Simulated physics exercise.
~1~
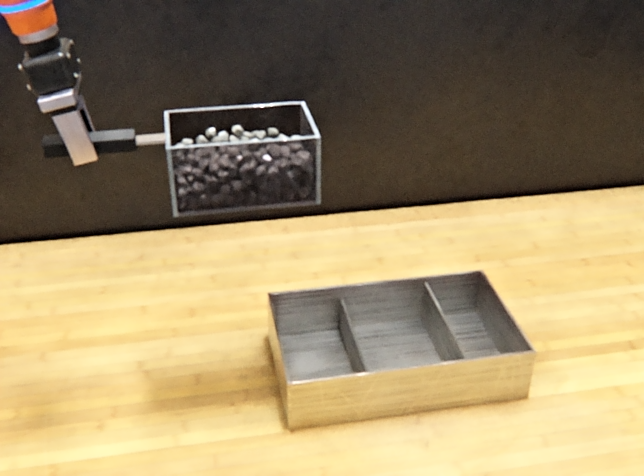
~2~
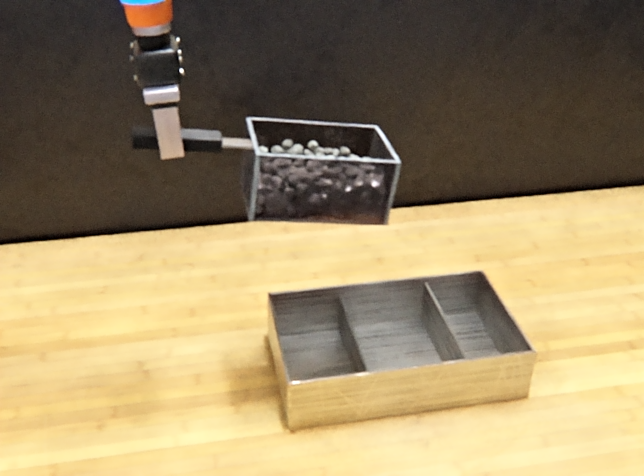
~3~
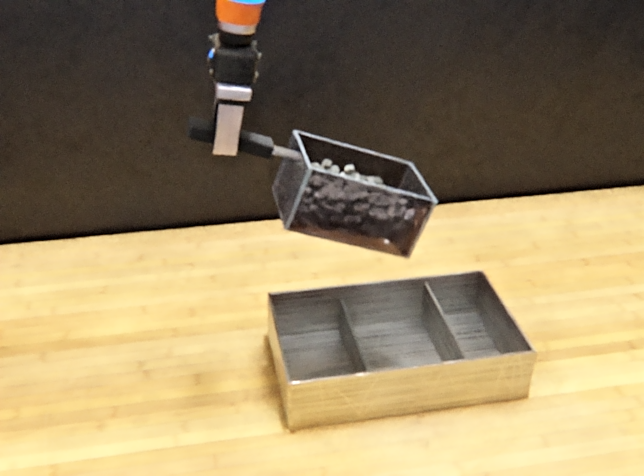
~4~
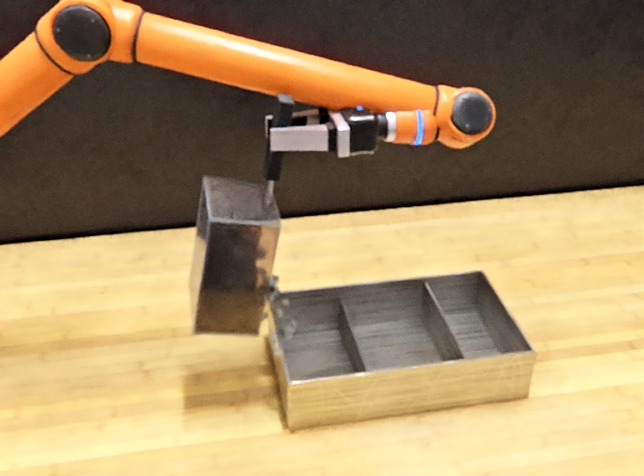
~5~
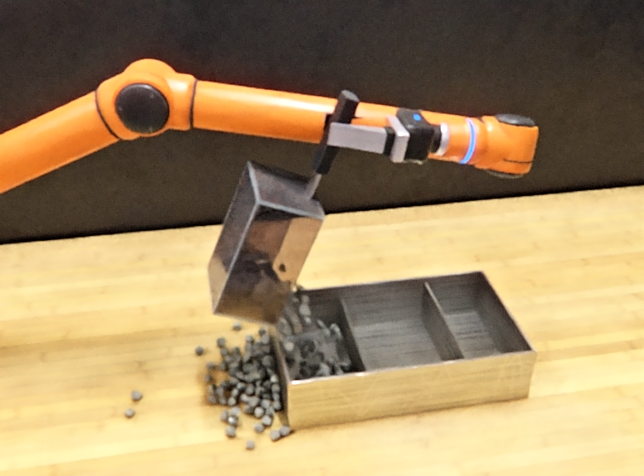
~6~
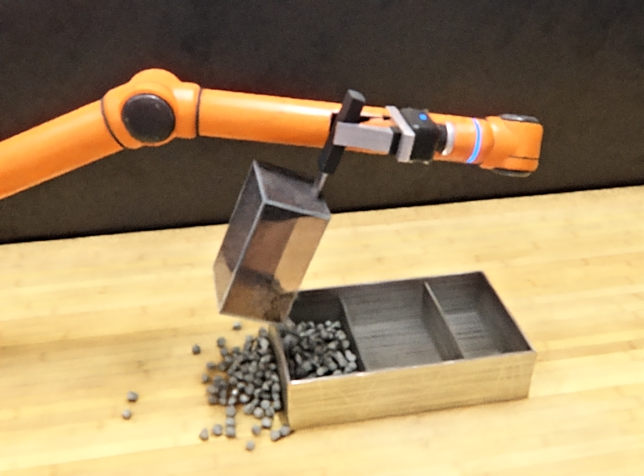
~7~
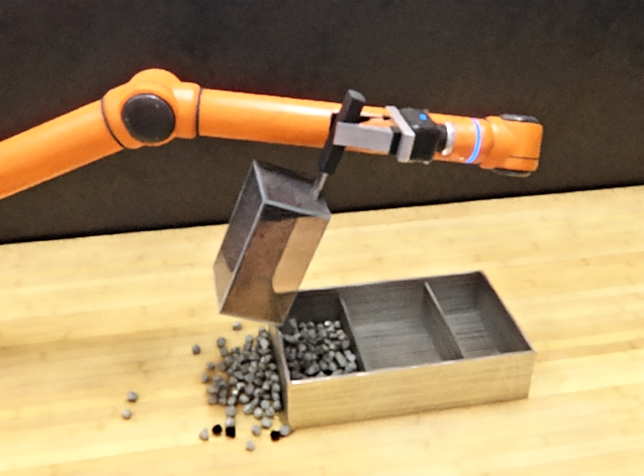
On a light wooden table against a dark backdrop sits an open crate split into three parts, while an orange robot arm grips a clear-sided box of dark pebbles above and to the left. The arm carries the box to the right and begins tipping it toward the crate. It then swings the box back left and down, upending it beside the crate's left end. As it tilts further, pebbles pour out, some into the left compartment and others onto the table. Finally the arm holds still, with a heap in that compartment and many pebbles scattered outside.
